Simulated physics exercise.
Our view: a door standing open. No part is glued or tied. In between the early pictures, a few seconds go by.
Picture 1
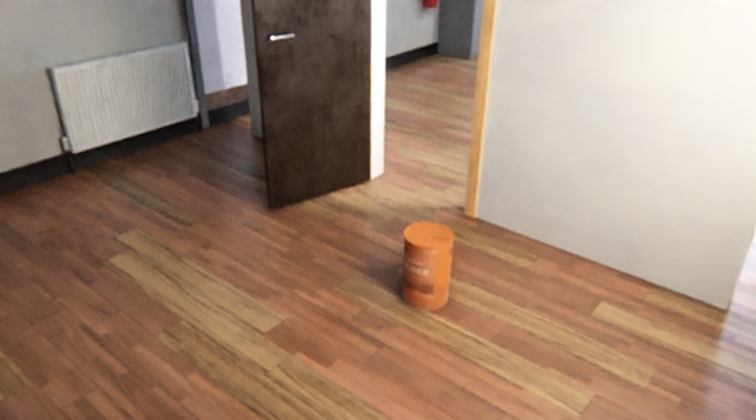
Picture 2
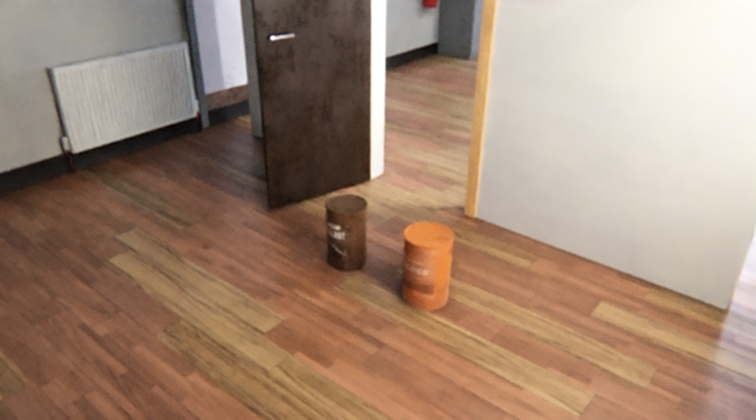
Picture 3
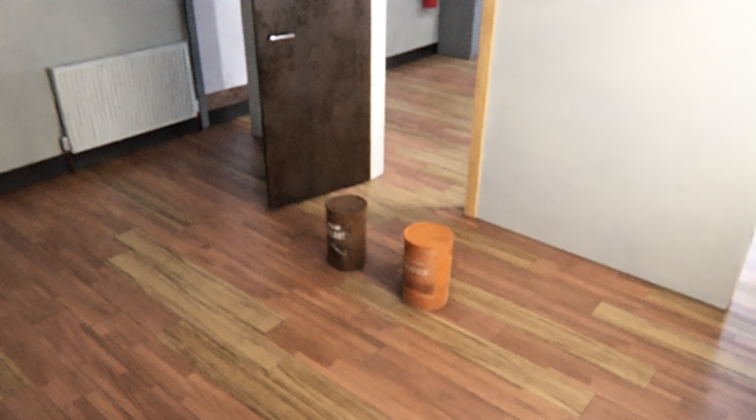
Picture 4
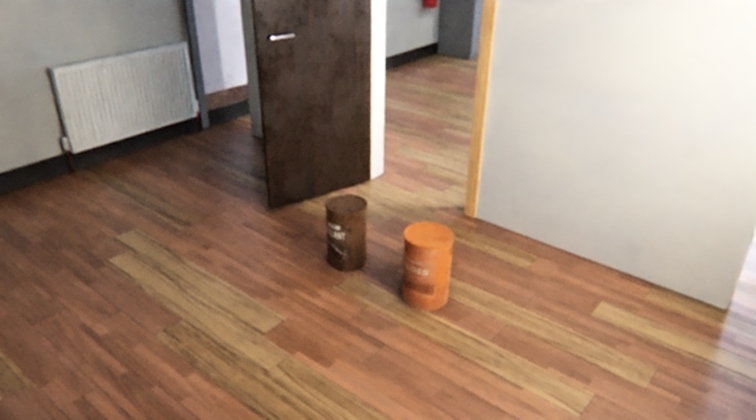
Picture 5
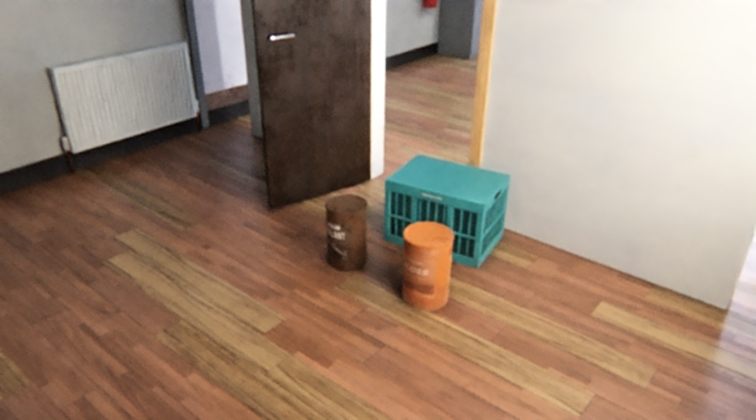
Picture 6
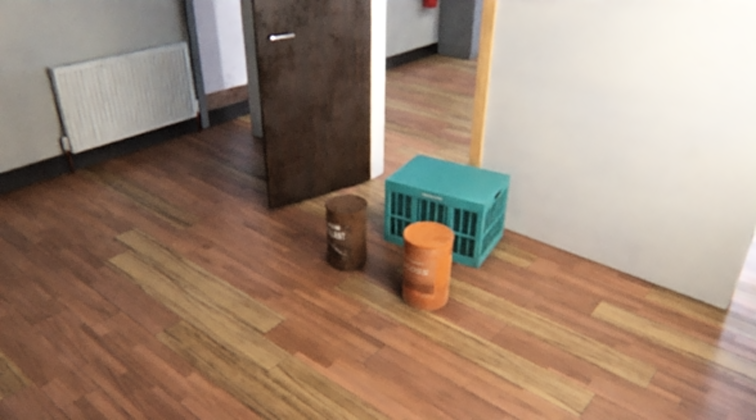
The clip opens on a wooden floor with an orange pail standing near a wide-open dark door. A brown pail appears to its left, and for a while nothing moves. Then a turquoise chest appears behind the pails, beside the pale wall, and everything, the door included, stays still.
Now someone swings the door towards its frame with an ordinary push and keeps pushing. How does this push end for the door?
It gets stopped partway.
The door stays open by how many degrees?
It stays open at around 40°.
Then, 0.60 s later than the last frame, door at 83°.
Then, 0.90 s later than the last frame, door at 63°.
When it is over, door at 42°; all 3 as before. End places, in pixels of the last picture, turquoise chest near (447, 208).
